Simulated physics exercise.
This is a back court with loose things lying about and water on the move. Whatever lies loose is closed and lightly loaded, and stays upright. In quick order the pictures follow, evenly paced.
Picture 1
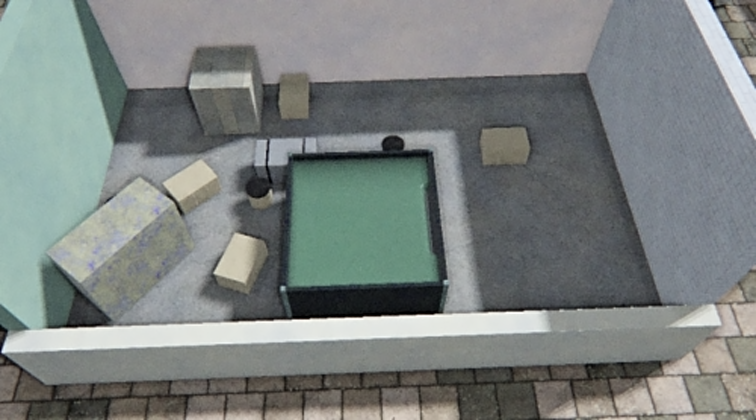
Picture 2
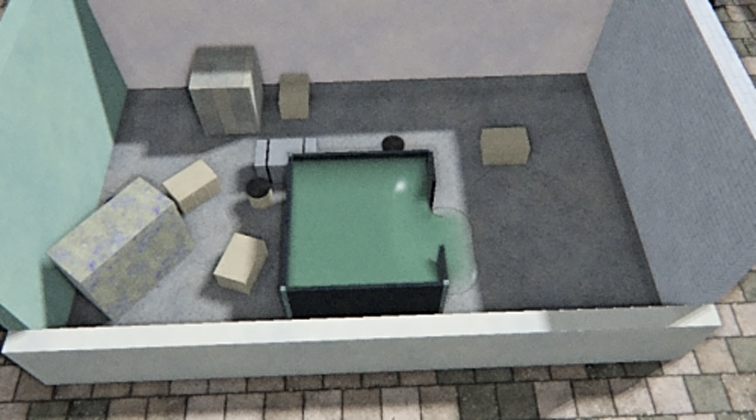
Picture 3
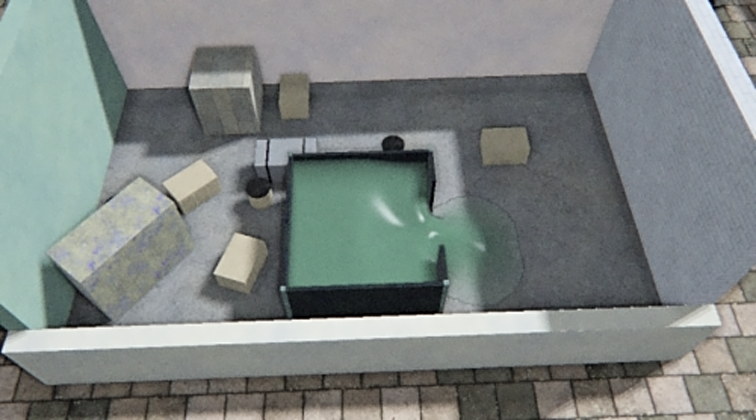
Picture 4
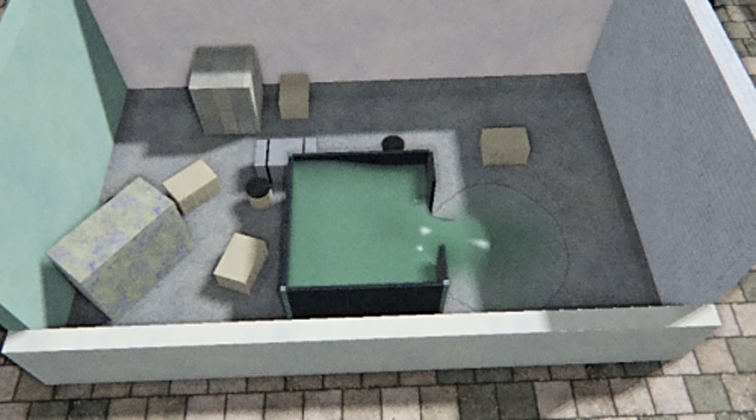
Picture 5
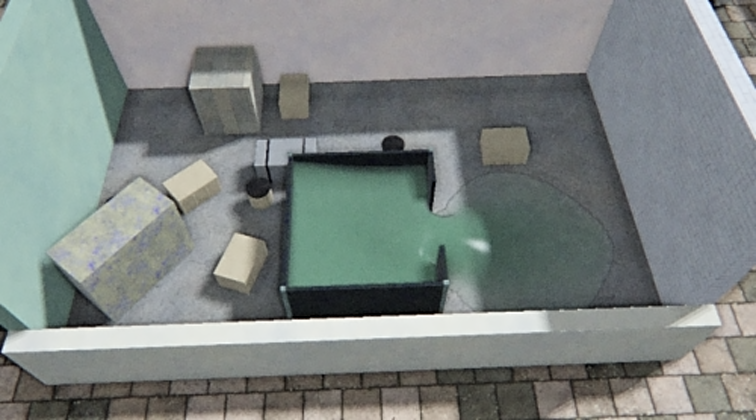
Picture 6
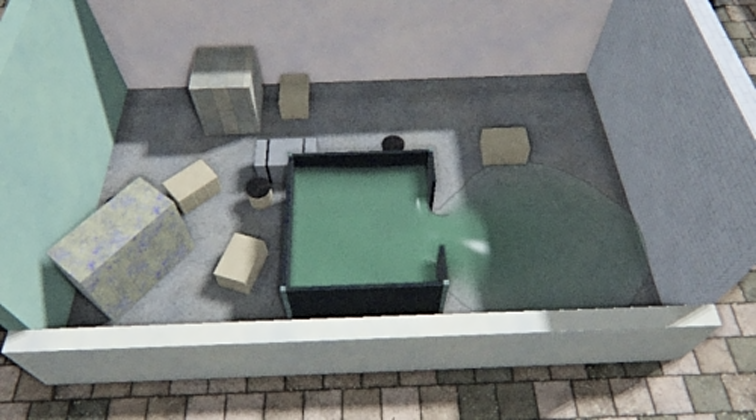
A walled back court with a grey floor is seen from above, with paving outside. A dark-rimmed tank of green water stands near the middle, with tan boxes, a large mottled block and a dark-topped round container to its left, and another tan box to its right. The camera stays still as a gap opens in the tank's right side and water pours through, fanning rightward while the loose things stay put.
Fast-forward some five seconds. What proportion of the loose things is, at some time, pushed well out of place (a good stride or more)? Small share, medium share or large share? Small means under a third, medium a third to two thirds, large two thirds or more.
A small share.
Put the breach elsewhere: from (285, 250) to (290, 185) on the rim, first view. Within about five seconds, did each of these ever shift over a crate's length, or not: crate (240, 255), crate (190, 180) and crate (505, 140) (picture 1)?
Each in turn, ends up that far off, ends up that far off, never travels that far.
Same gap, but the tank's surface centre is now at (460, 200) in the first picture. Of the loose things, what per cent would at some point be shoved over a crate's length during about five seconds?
I'd put it near 10 percent.
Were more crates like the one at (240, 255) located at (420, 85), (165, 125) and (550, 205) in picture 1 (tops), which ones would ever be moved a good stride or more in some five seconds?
Outcome per entry: Knocked aside / stays where it is / knocked aside.
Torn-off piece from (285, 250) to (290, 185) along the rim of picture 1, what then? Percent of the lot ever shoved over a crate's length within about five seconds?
Estimate: Close to 40 in a hundred.
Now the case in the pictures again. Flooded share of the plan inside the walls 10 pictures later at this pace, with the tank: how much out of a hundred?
It comes to some 40 in a hundred.
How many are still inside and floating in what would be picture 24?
My count is 0.
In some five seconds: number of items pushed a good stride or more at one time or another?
So the number is 0.
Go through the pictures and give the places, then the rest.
The first picture shows a pail at (393, 144) rests on the ground; a crate at (190, 180), on the bottom; 0 of 8 have shifted.
The second picture shows a pail at (393, 144), on the bottom; a crate at (190, 180), on the bottom; 0 of 8 have shifted.
The third picture shows a pail at (393, 144) rests on the ground; a crate at (190, 180), on the bottom; 0 of 8 have shifted.
The fourth picture shows a pail at (393, 144) rests on the ground; a crate at (190, 180) rests on the ground; 0 of 8 have shifted.
The fifth picture shows a pail at (393, 144) rests on the ground; a crate at (190, 180) rests on the ground; 0 of 8 have shifted.
The sixth picture shows a pail at (393, 144), on the bottom; a crate at (190, 180) rests on the ground; 0 of 8 have shifted.
A moment on, 0 of 8 are well off their spots; 0 afloat.
Next, 0 of 8 are well off their spots; 0 afloat.
Later, 0 of 8 are well off their spots; 0 afloat.
In the end, 0 of 8 are well off their spots, and 0 have been at some point; 0 afloat.
